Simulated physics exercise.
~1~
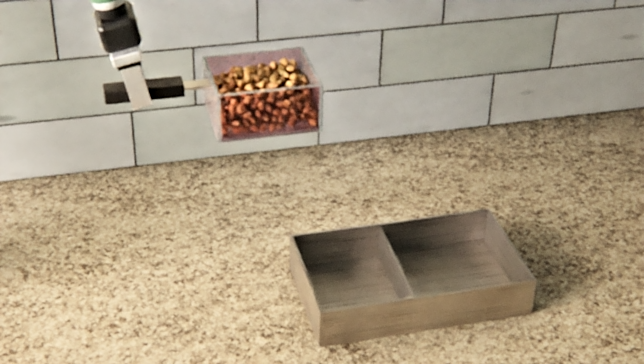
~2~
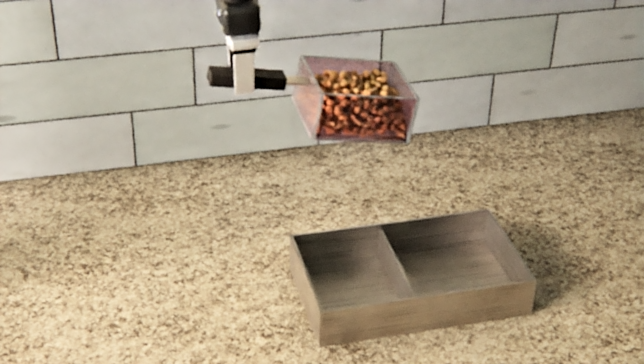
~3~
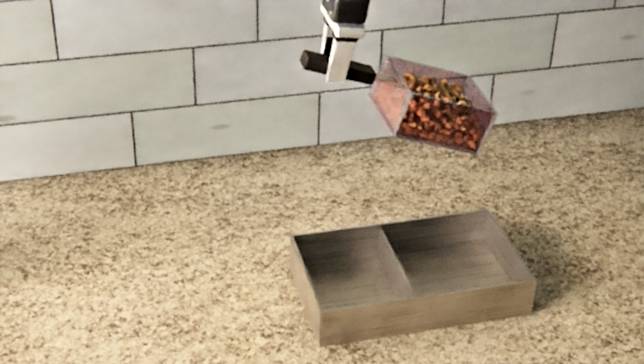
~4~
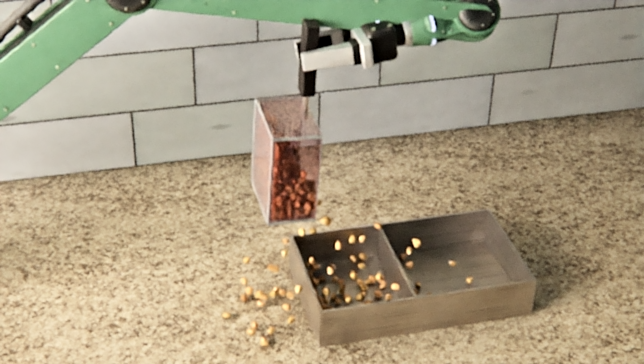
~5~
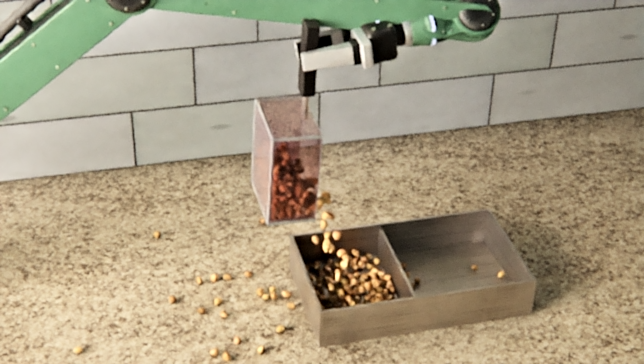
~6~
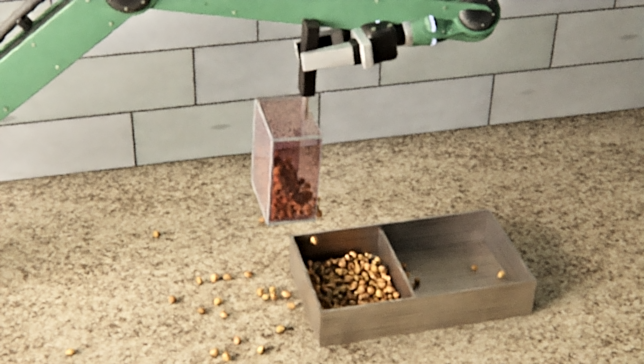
On a speckled countertop before a tiled wall, a robot arm carries a clear box of dried beans right, then back left while tipping it over a divided tray; beans pour mostly into the left compartment, some scatter on the counter, and many stay in the box.
